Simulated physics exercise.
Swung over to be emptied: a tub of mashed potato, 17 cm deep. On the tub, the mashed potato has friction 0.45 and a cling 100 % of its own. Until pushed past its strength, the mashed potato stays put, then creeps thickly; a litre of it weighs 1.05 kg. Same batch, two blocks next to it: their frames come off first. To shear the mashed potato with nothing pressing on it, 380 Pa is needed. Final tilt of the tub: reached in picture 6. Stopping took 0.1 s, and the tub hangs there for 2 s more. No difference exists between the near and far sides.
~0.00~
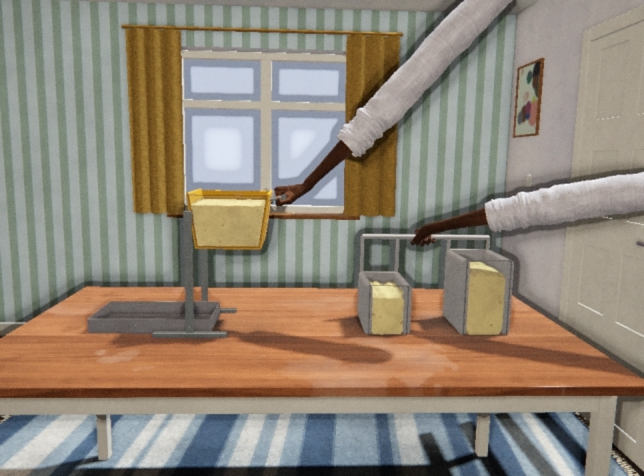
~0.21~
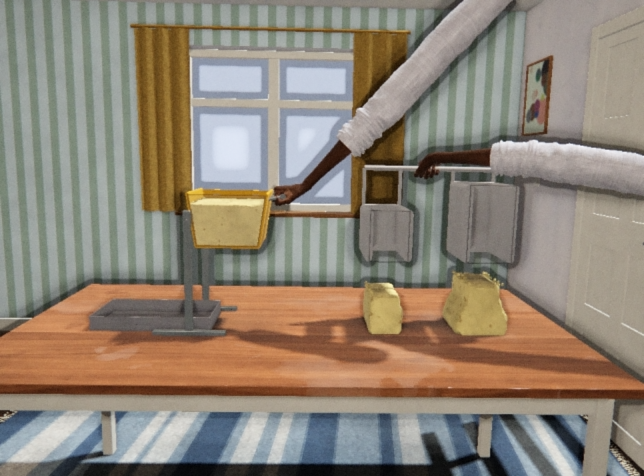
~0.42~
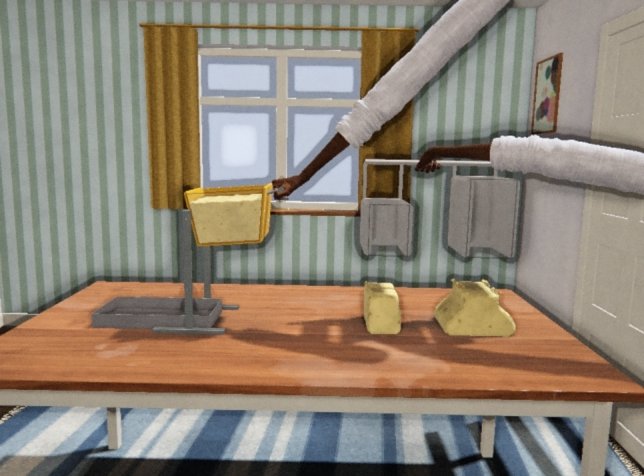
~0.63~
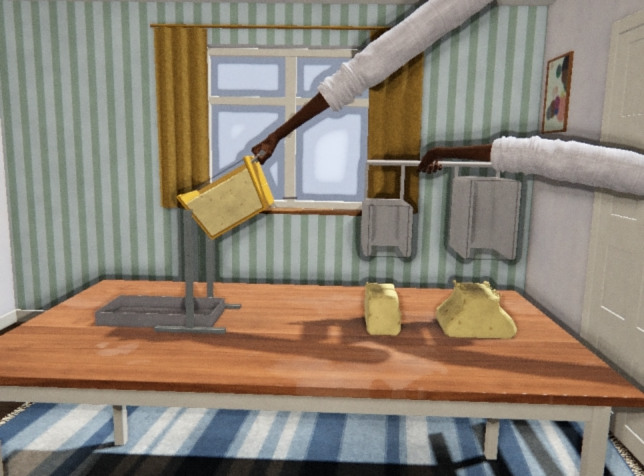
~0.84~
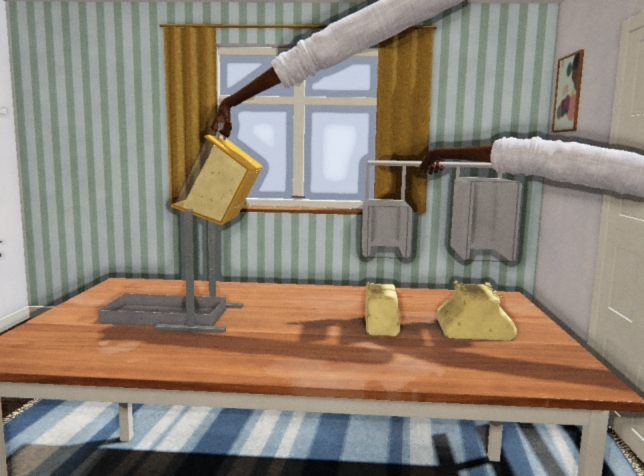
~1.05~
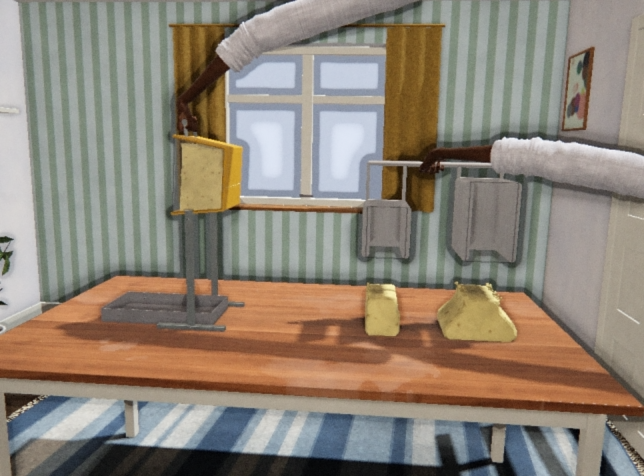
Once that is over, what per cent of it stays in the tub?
Some 42 per cent stays in the tub.
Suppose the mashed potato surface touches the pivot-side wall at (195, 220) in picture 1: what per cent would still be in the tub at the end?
100 %.
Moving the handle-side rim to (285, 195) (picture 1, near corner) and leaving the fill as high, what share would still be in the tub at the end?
The tub would end up holding some 35 % of it.
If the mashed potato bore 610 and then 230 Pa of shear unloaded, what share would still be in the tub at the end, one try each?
Respectively 100 % and 35 %.
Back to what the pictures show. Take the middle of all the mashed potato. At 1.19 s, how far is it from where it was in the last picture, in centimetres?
I'd estimate roughly 4 centimetres.
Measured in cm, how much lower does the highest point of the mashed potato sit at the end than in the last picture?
Roughly 13 cm.
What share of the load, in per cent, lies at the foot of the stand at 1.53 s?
0 %.
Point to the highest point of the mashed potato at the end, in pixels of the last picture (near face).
I'd say it peaks at roughly (200, 186) in the last picture.
By 1.19 s, the tub is at 87 degrees and holds 96 %.
By 1.36 s, the tub is at 87 degrees and holds 62 %.
By 1.53 s, the tub is at 87 degrees and holds 43 %.
By 1.70 s, the tub is at 87 degrees and holds 42 %.
By 3.05 s, at the end, the tub is at 87 degrees and holds 42 %.
